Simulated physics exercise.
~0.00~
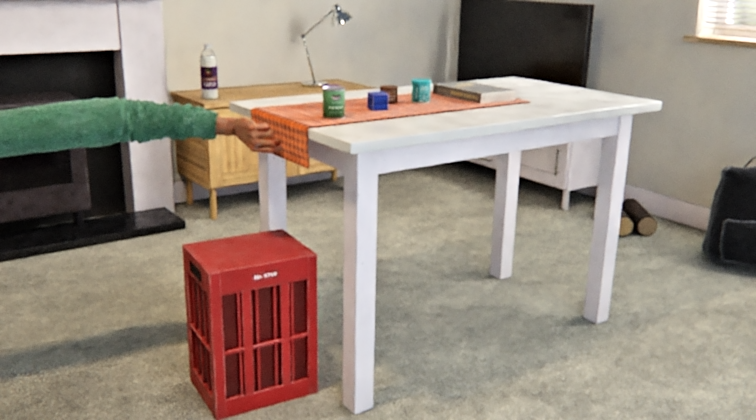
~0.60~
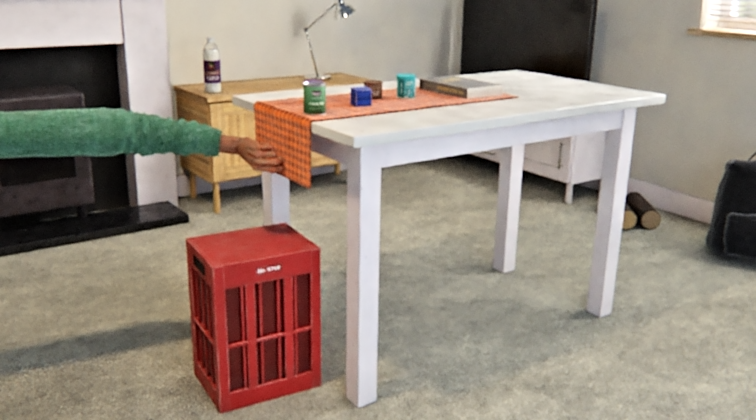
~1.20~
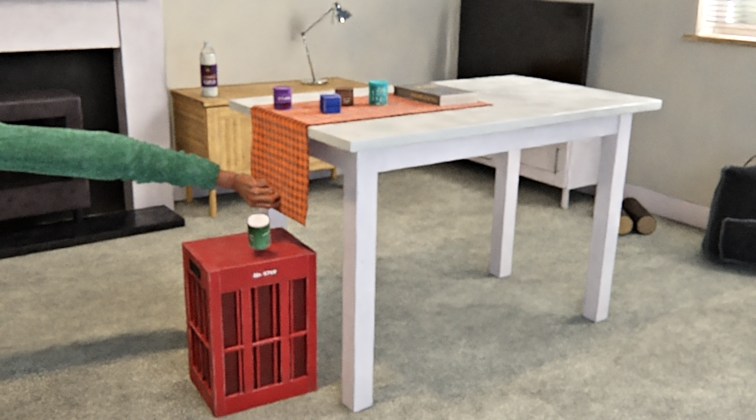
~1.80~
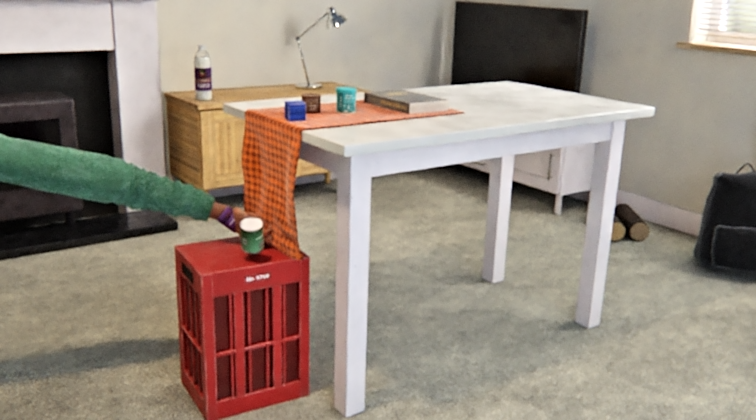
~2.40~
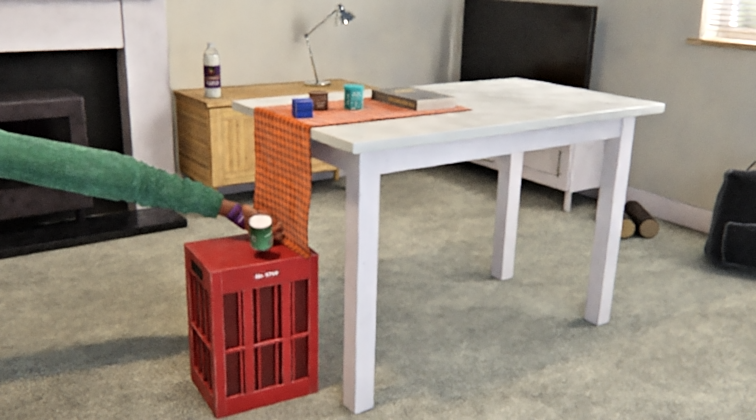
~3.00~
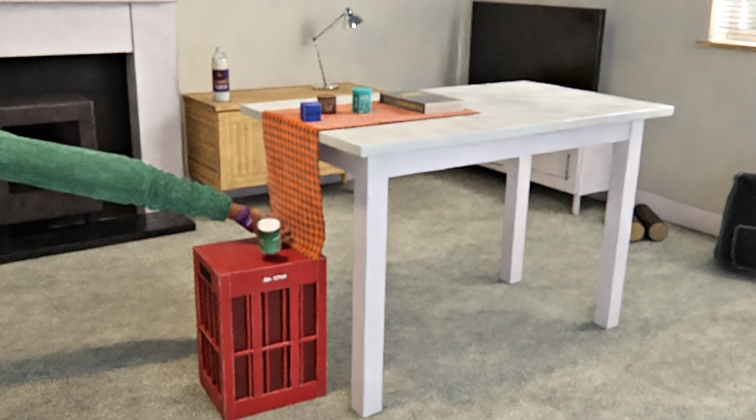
The clip opens on a green-sleeved arm at the left, its hand holding the hanging end of an orange scarf that lies across a white table, loaded with a green can, a blue cube, a brown pot and other small items. The hand slowly draws the scarf left and down, and its load slides toward the edge. The green can goes over and lands upside down on the red crate below. A purple pot follows, ending beside it near the hand. The hem reaches the crate and the pulling stops, with the blue cube and brown pot still on the table.
